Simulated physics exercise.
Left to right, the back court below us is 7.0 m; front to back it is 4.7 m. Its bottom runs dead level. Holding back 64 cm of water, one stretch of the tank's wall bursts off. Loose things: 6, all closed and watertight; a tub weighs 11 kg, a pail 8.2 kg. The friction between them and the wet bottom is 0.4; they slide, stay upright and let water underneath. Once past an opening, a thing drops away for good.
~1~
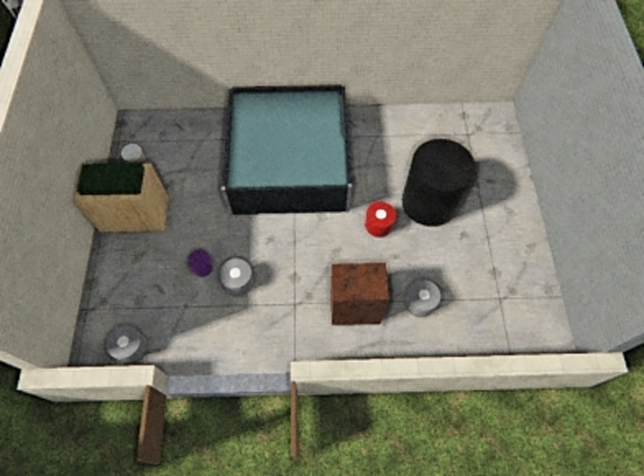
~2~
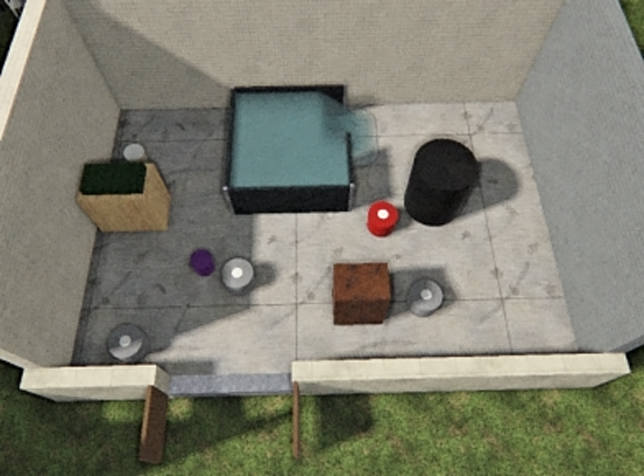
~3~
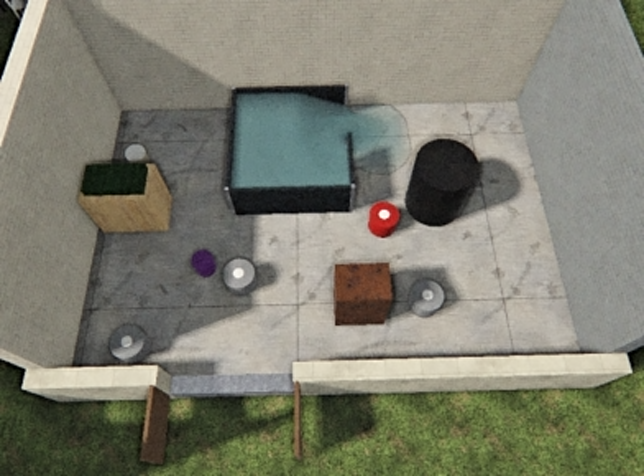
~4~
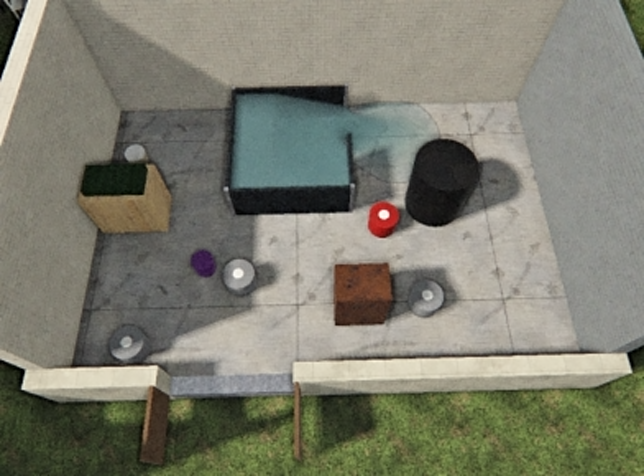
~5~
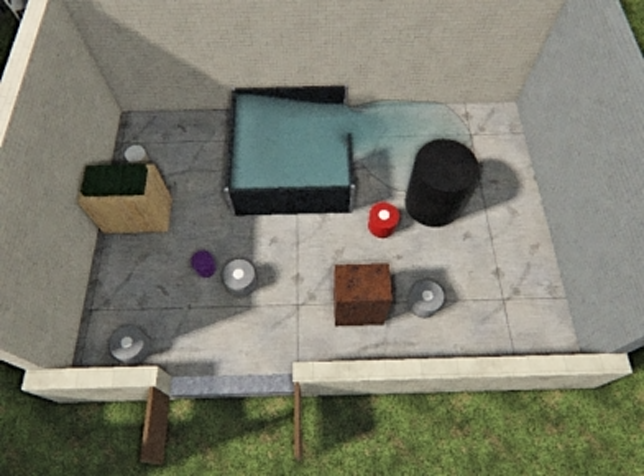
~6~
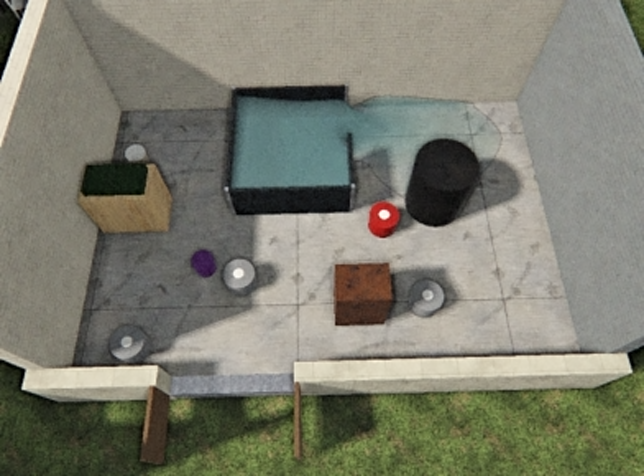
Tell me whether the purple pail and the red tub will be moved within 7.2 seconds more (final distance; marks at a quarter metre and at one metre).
In short: Purple pail effectively unmoved, red tub moved a little.
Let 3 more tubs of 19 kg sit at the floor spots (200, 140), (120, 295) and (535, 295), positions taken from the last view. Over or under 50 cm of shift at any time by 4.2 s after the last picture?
First within, then within, then beyond.
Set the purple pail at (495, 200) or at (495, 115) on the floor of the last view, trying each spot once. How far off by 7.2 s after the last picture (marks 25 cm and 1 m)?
From the first place it goes well off; from the second it goes well off.
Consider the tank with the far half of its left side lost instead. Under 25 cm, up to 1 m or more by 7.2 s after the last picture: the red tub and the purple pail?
Under that change the red tub would sit tight and the purple pail would be borne far.
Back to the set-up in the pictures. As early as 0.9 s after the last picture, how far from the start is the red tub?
By then it has shifted roughly 0 cm.
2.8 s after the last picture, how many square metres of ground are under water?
Near 16 m2 in all.
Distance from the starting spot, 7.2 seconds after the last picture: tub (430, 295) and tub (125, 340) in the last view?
Lab note - net shifts in order: 150 cm; 50 cm.
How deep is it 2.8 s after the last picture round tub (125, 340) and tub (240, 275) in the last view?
Around 0 cm and 0 cm.
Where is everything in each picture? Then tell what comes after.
The purple pail at (199, 260) rests on the ground; the red tub at (381, 214), on the bottom; water covers 3.4 m2; 0 of 6 have shifted, in the first picture.
The purple pail at (201, 259), on the bottom; the red tub at (383, 214) rests on the ground; 4.0 m2 under water; 0 of 6 have shifted, in the second picture.
The purple pail at (202, 260), on the bottom; the red tub at (384, 215) rests on the ground; 4.7 m2 under water; 0 of 6 have shifted, in the third picture.
The purple pail at (202, 260) rests on the ground; the red tub at (384, 215) rests on the ground; water covers 5.6 m2; 0 of 6 have shifted, in the fourth picture.
The purple pail at (202, 260) rests on the ground; the red tub at (384, 215) rests on the ground; water covers 6.4 m2; 0 of 6 have shifted, in the fifth picture.
The purple pail at (202, 260) rests on the ground; the red tub at (384, 215), on the bottom; water covers 7.2 m2; 0 of 6 have shifted, in the sixth picture.
Then, 0.9 s after the last picture the purple pail is near (202, 260), 0.0 m from its start, aground; the red tub is near (384, 215), 0.0 m from its start, aground; 0 of 6 are out; 0 afloat.
Then, 2.8 s after the last picture the purple pail is near (202, 260), 0.0 m from its start, aground; the red tub is near (384, 215), 0.0 m from its start, aground; 0 of 6 are out; 0 afloat.
Then, 4.8 s after the last picture the purple pail is near (202, 260), 0.0 m from its start, aground; the red tub is near (384, 215), 0.0 m from its start, aground; 0 of 6 are out; 0 afloat.
Then, 7.2 s after the last picture the purple pail is near (202, 260), 0.0 m from its start, aground; the red tub is near (372, 181), 0.6 m from its start, afloat; 0 of 6 are out; 3 afloat.
